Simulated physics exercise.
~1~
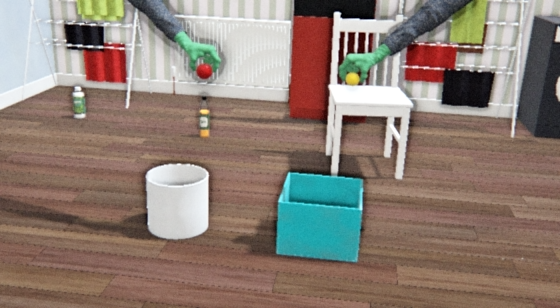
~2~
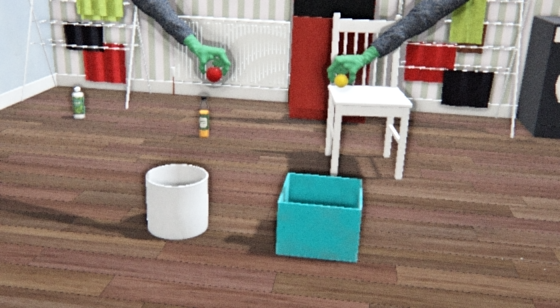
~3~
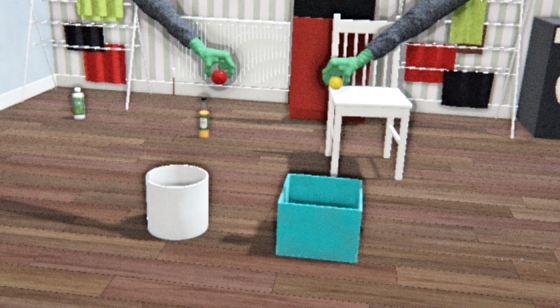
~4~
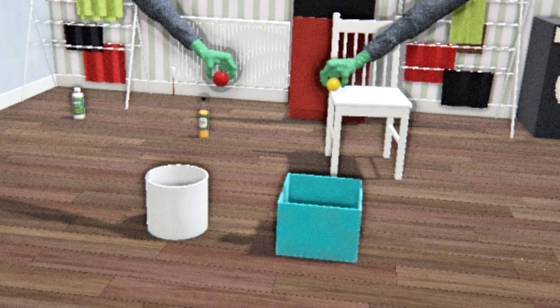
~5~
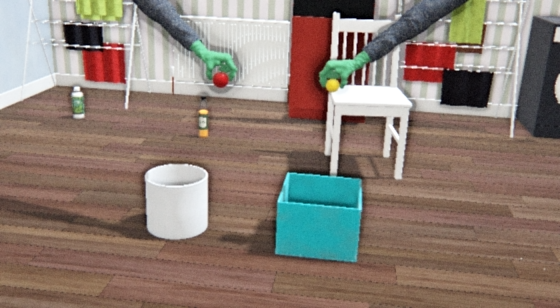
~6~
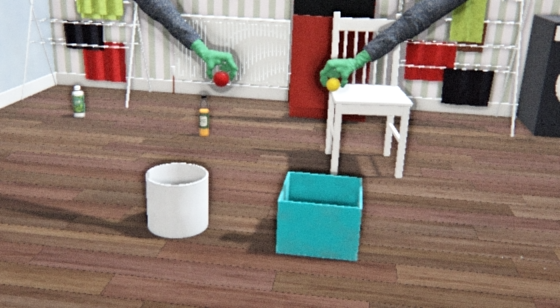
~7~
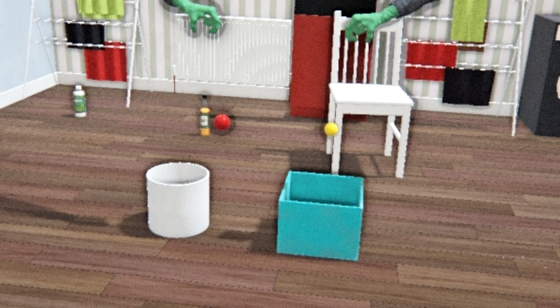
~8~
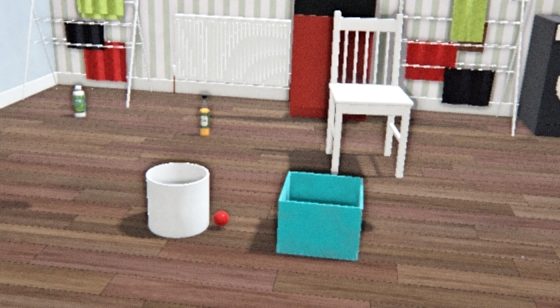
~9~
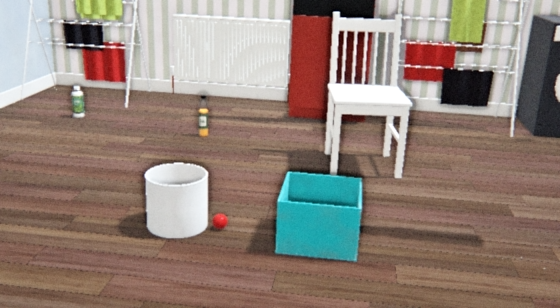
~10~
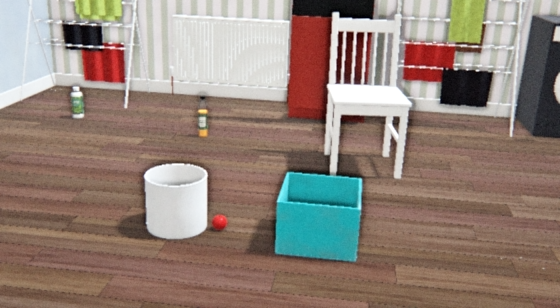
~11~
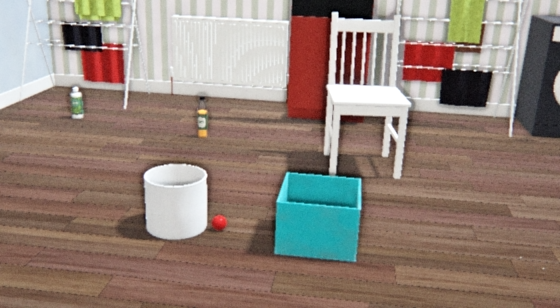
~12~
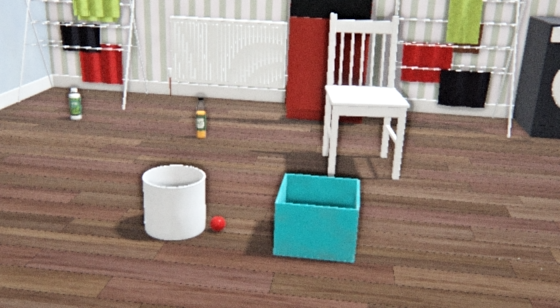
A red apple and a yellow lemon are held by two green-gloved hands reaching in from above, in a room with a dark wooden floor seen from the front and slightly above. Below them stand a white round bin on the left and a teal crate on the right, with a white chair, bottles and clothes racks behind. The hands shift slightly inward and pause, then let go and draw back as both fall. The apple lands on the floor just right of the bin and stays there, while the lemon drops out of sight into the crate.
